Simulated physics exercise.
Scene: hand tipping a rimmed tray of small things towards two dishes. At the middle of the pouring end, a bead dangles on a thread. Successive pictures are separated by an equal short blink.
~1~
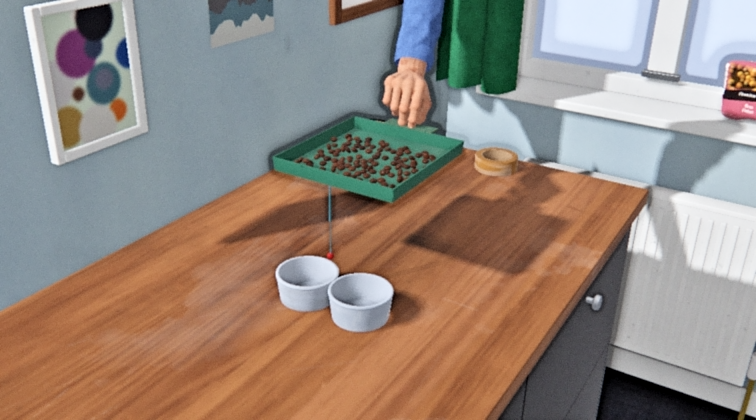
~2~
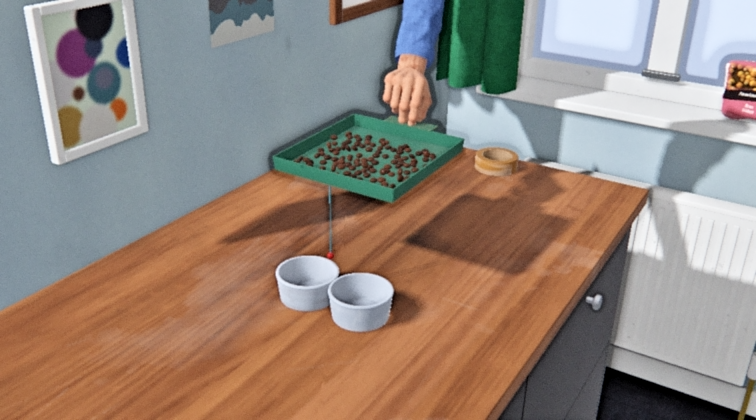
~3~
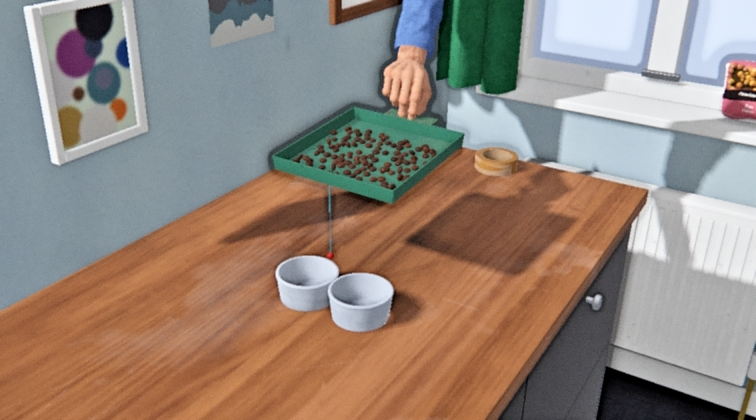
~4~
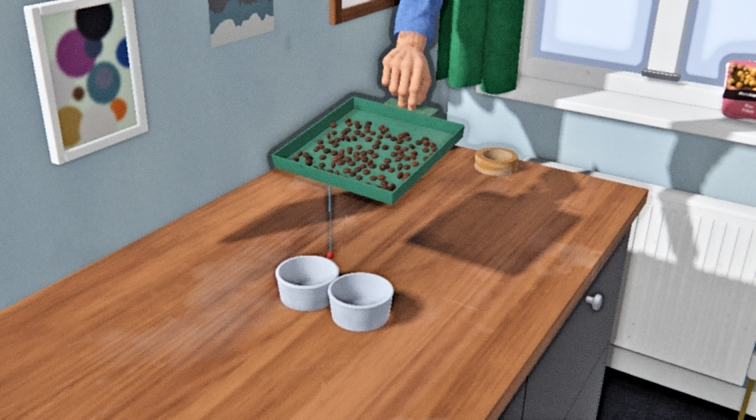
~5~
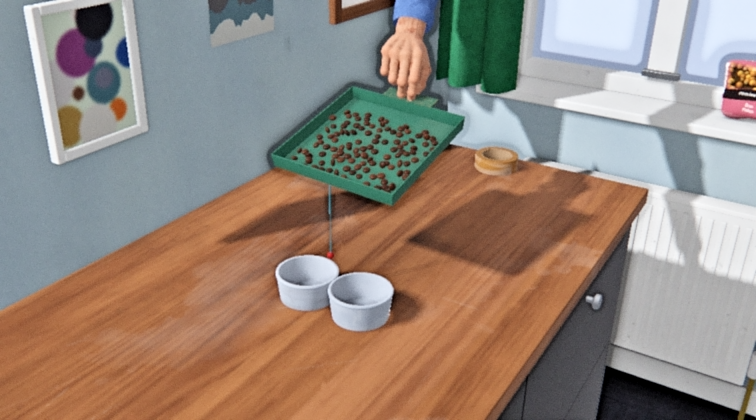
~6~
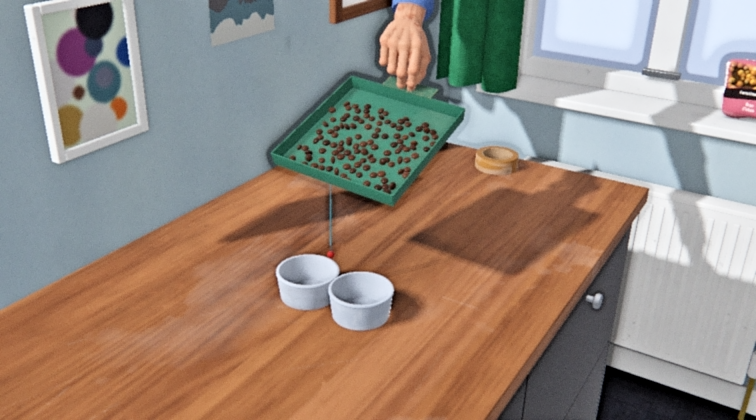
The video shows a hand holding a green rimmed tray of small brown pieces above two white dishes on a wooden counter, gradually raising its far side so the tray slants towards the near right corner while the pieces barely shift.
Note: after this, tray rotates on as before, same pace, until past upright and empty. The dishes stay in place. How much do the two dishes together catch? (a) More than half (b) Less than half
The answer is a.
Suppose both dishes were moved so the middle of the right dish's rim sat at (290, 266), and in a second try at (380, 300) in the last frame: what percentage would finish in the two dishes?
In order, 10 % and 70 %.
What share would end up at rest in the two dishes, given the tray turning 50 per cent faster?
Estimate: Some 70 %.
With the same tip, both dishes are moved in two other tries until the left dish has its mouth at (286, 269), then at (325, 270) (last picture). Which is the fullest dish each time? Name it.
Result, first place: The righthand one; second place: The righthand one.
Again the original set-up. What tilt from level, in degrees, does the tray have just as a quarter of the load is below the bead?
Roughly 110 degrees of turn.
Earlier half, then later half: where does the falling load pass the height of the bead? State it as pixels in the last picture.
The early half goes through (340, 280), the late half through (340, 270).
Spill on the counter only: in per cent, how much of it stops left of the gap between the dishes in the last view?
Near 90 in a hundred.
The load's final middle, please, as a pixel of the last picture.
Near (350, 309), more or less.
Shortly afterwards, tray tipped steeply; the whole lot on the tray.
Next, tray tipped right over; all but a few on the tray; only a few in the right dish; only a few in the left dish; a little in the air.
Some moments later, tray tipped past a quarter turn; near half in the right dish; a little in the left dish; near a third outside both.
In the end, tray tipped past a quarter turn; near half in the right dish; a little in the left dish; near a third outside both.
